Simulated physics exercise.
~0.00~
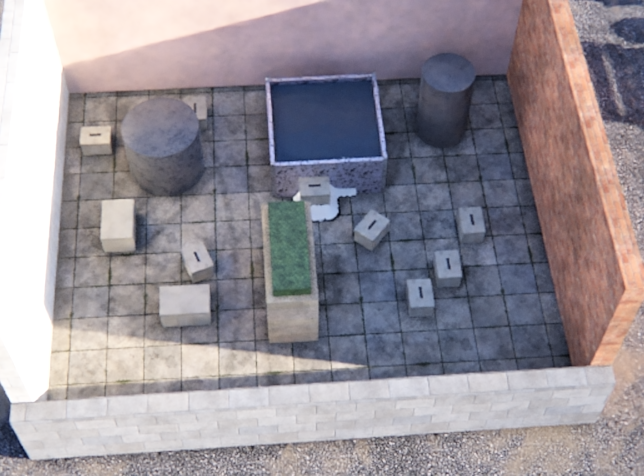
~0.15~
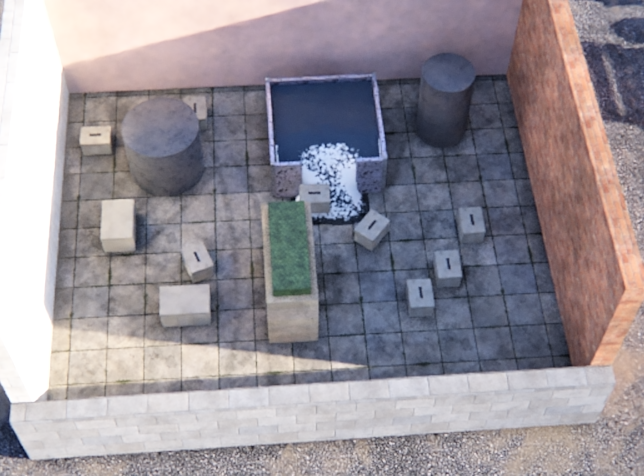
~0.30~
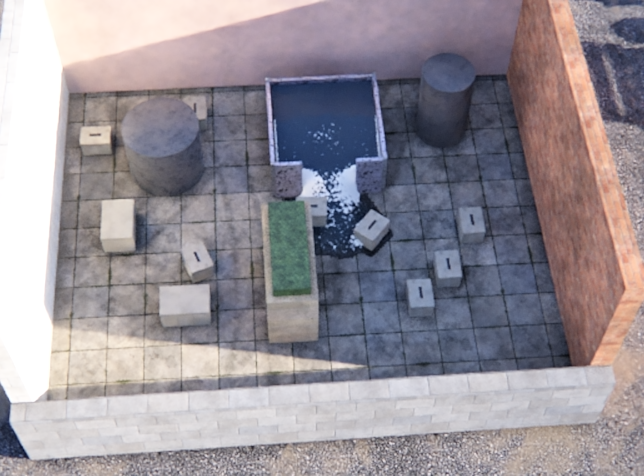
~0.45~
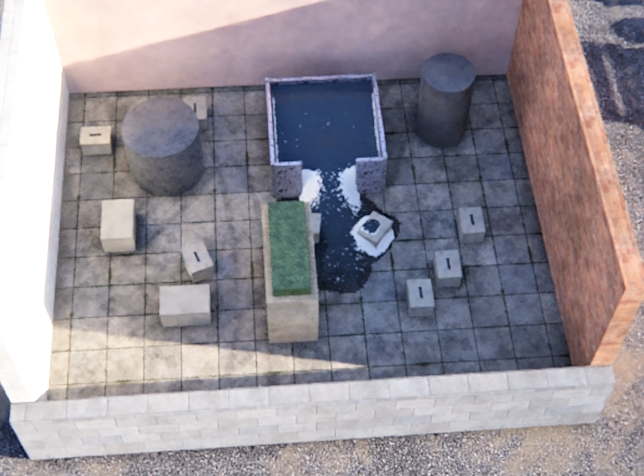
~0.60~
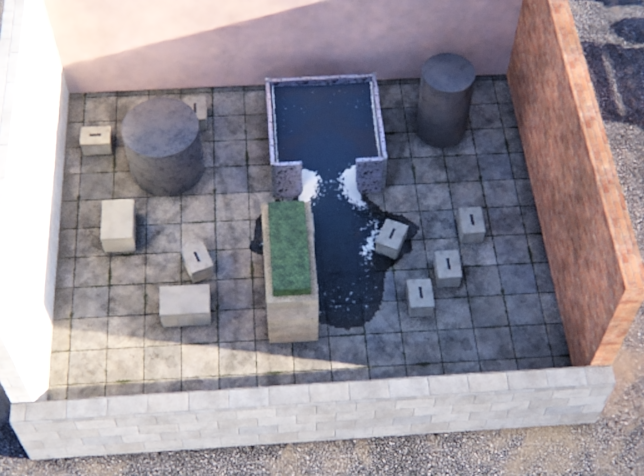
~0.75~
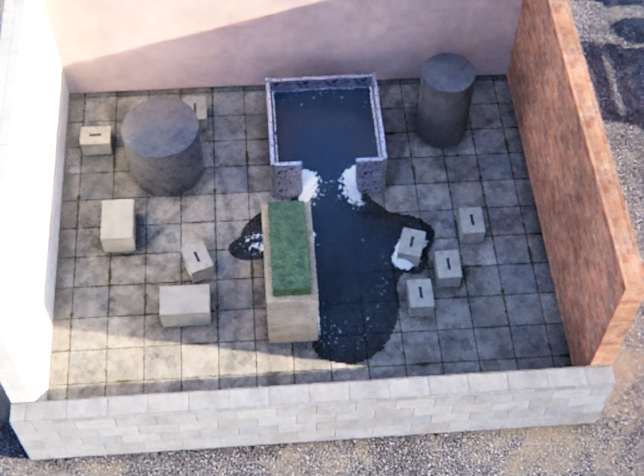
Water bursting through the front of an open tank in a walled yard, spreading across paving and pushing a pale box rightward.
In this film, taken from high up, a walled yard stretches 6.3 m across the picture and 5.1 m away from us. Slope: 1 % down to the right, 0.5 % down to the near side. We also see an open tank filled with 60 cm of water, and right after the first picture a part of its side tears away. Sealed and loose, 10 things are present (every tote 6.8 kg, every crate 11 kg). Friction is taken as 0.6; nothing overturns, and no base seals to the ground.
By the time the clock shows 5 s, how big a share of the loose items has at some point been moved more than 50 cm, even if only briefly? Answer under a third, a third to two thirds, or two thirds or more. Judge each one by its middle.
A third to two thirds.
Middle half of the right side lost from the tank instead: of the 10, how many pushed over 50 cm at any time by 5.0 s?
Then 1 of them would.
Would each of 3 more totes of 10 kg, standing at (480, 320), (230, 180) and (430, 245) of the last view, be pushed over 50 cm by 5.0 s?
Answers in order are crosses the line, does not cross and does not cross.
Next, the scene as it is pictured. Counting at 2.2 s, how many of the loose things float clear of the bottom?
Count at that moment: 1.
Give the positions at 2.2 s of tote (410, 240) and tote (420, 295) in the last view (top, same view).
About (487, 255) for the first and (519, 358) for the second.
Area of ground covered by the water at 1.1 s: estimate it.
Roughly 7.5 m2 of it is wet.
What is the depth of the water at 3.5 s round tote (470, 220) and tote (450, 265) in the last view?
Close to 2 and 6 centimetres.
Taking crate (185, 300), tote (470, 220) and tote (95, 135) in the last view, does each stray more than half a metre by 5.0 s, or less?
Taking them in turn, the answers are smaller, smaller and smaller.
After 1.1 s 2 of 10 are over 50 cm from their spots; 0 afloat.
After 2.2 s 4 of 10 are over 50 cm from their spots; 1 afloat.
After 3.5 s 4 of 10 are over 50 cm from their spots; 1 afloat.
After 5.0 s 3 of 10 are over 50 cm from their spots, and 4 have been at some point; 1 afloat.
